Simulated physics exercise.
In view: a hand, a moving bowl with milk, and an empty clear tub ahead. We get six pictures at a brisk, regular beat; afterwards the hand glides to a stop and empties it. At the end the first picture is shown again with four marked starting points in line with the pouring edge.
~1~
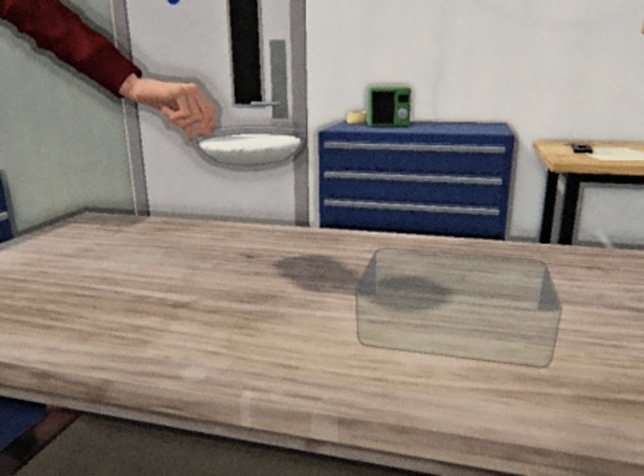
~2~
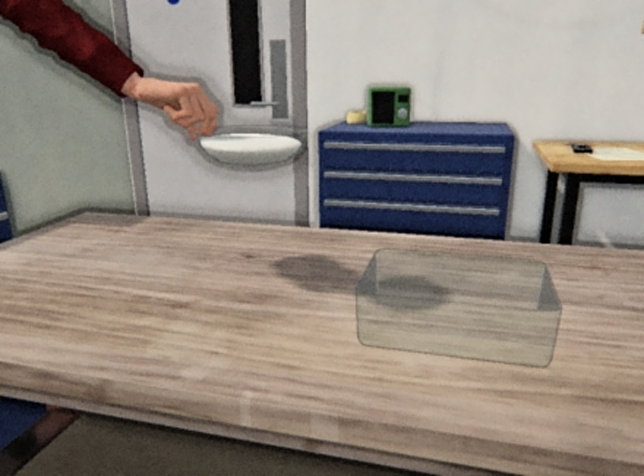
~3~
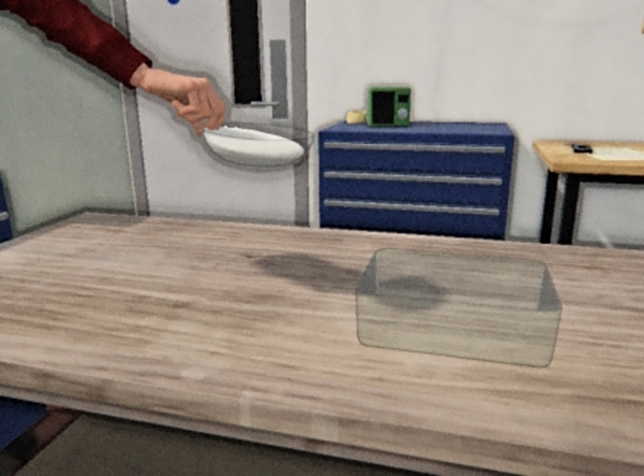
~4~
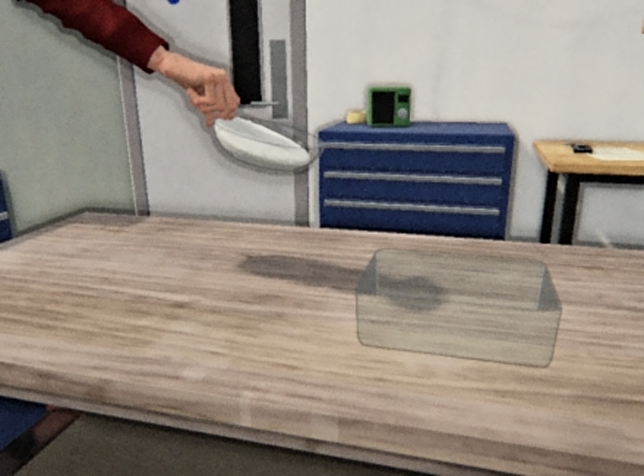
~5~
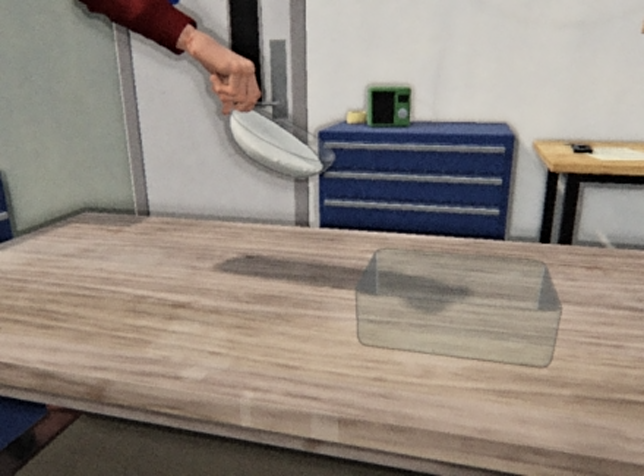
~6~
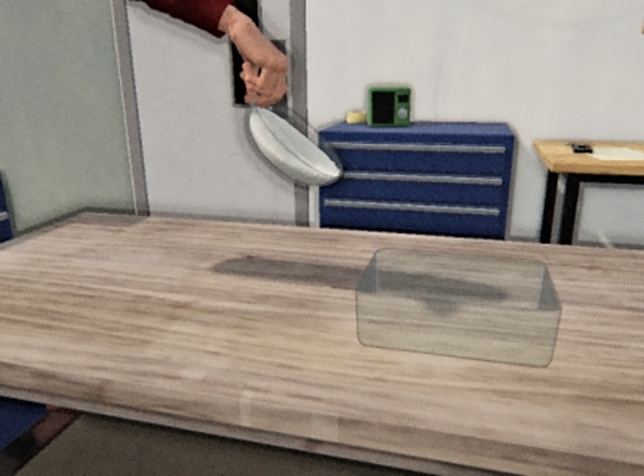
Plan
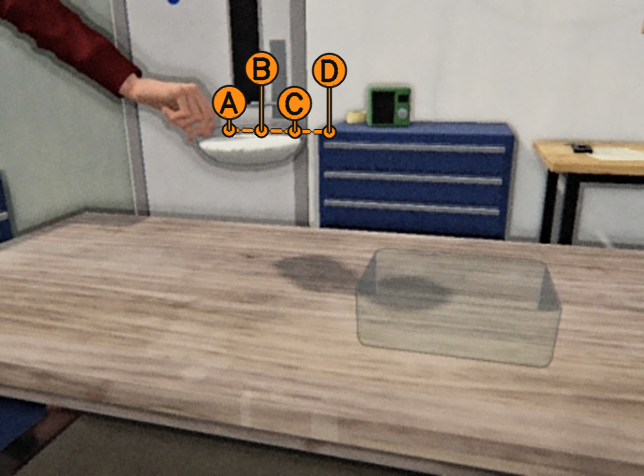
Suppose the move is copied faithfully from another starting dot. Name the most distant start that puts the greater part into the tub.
B will do.
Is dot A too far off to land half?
Yes.
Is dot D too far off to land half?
No, not at all.
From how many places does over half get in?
Three of the four.
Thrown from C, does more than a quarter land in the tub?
Yes, it does.
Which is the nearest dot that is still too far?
That is dot A.
On the marked copy, A at (229, 130); B at (261, 130); C at (294, 131); D at (329, 132).
Choosing A, about 11 % lands in the tub, 85 % falls short and 4 % goes beside or beyond.
Choosing B, about 68 % lands in the tub, 18 % falls short and 14 % goes beside or beyond.
Choosing C, about 78 % lands in the tub, 6 % falls short and 16 % goes beside or beyond.
Choosing D, about 68 % lands in the tub, 4 % falls short and 27 % goes beside or beyond.
